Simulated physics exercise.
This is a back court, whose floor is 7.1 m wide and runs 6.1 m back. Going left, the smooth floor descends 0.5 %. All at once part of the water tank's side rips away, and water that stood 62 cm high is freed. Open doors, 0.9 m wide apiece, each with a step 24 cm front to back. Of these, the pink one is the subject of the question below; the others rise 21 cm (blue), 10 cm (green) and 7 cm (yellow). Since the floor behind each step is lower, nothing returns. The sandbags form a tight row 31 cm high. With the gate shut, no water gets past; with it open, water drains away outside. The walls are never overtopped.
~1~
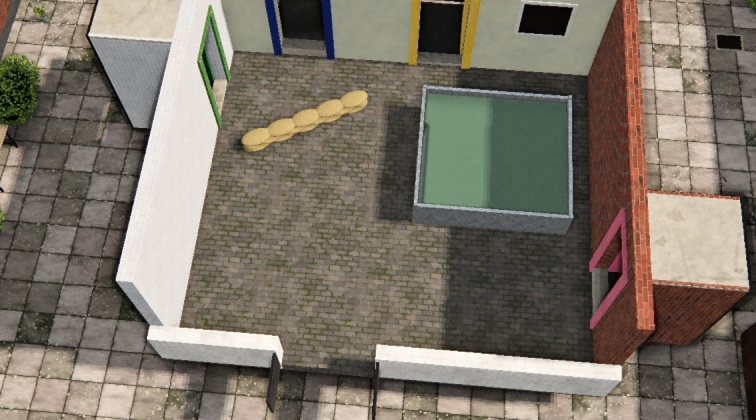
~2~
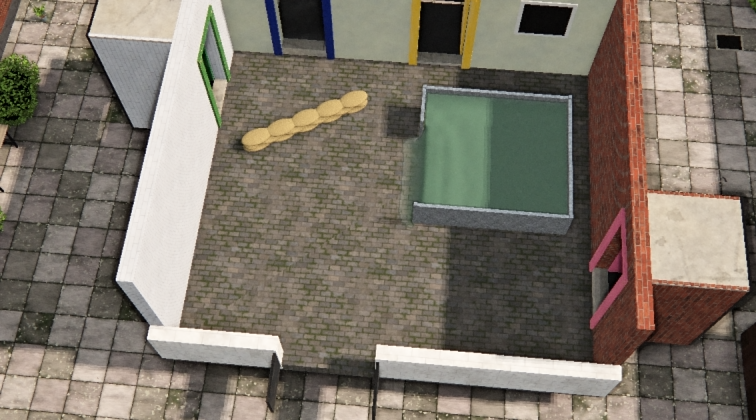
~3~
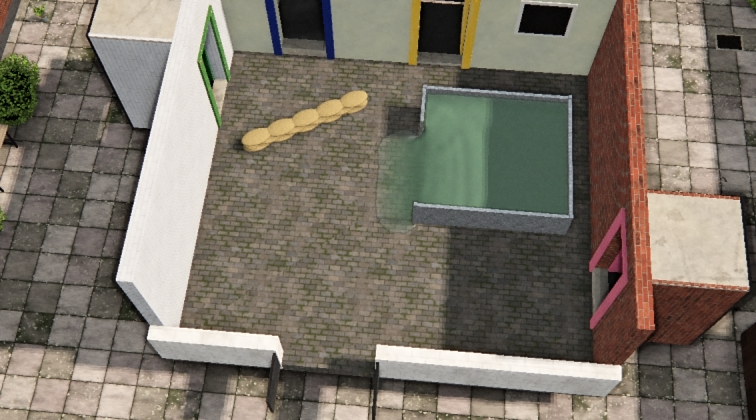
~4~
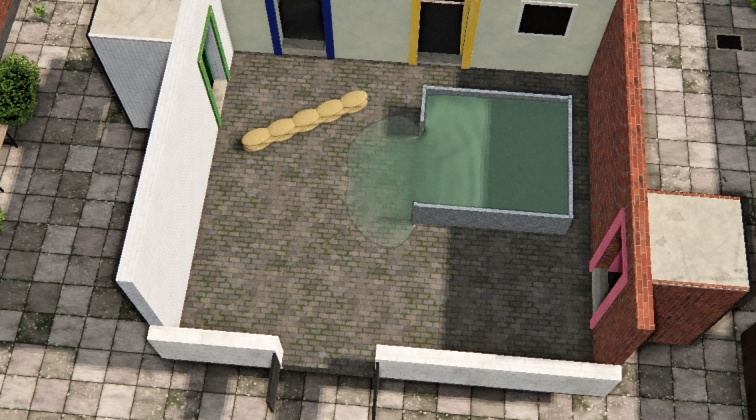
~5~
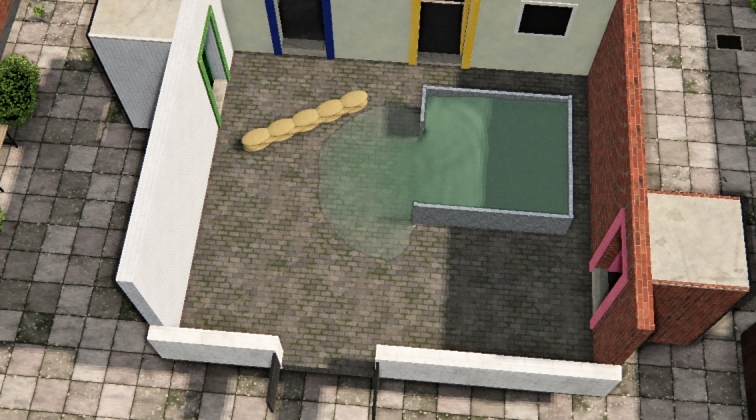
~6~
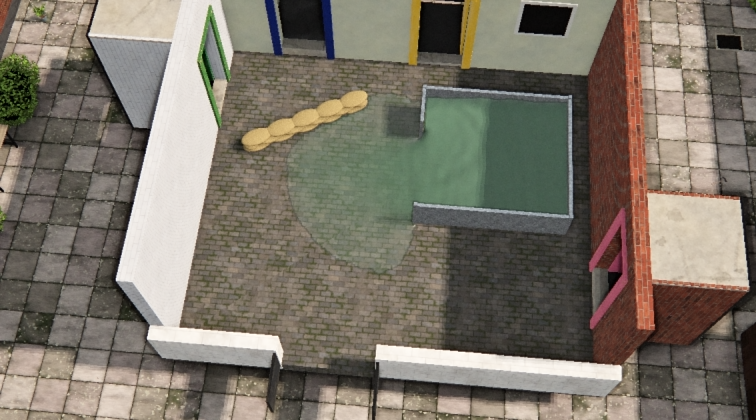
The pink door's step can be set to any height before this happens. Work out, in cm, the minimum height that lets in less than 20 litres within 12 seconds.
I would say 11.5 cm.
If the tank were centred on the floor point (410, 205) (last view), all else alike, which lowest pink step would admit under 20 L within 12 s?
A minimum of about 11.5 cm.
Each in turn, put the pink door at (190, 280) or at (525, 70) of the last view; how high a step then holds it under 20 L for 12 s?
Roughly 25 cm, then roughly 9.5 cm.
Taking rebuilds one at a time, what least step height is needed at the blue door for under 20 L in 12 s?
For the blue door, about 7.0 cm.
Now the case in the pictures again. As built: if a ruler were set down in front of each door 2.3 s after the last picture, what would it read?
In cm - pink: 0, blue: 1, green: 6, yellow: 0.
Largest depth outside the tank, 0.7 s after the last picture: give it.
34 cm.
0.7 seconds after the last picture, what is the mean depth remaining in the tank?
Near 44 cm, averaged.
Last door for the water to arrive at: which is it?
The pink one comes last.
Then, 0.7 s after the last picture water covers 30 % of the floor, deepest (34 cm) near (410, 207); it has not reached the pink door.
Then, 2.3 s after the last picture water covers 50 % of the floor, deepest (50 cm) near (181, 321); it has not reached the pink door.
Then, 11.3 s after the last picture water covers 95 % of the floor, deepest (14 cm) near (429, 363); 9 cm at the pink door, 0 litres in over its 20 cm step.
At the pink door as built, the water peaked near 16 cm, 6.7 s after the last picture.
With a step of 9.5 cm, 42 litres would have come in within the 12 s; with 12.5 cm, 12 litres. So under 20 litres takes about 11.5 cm.
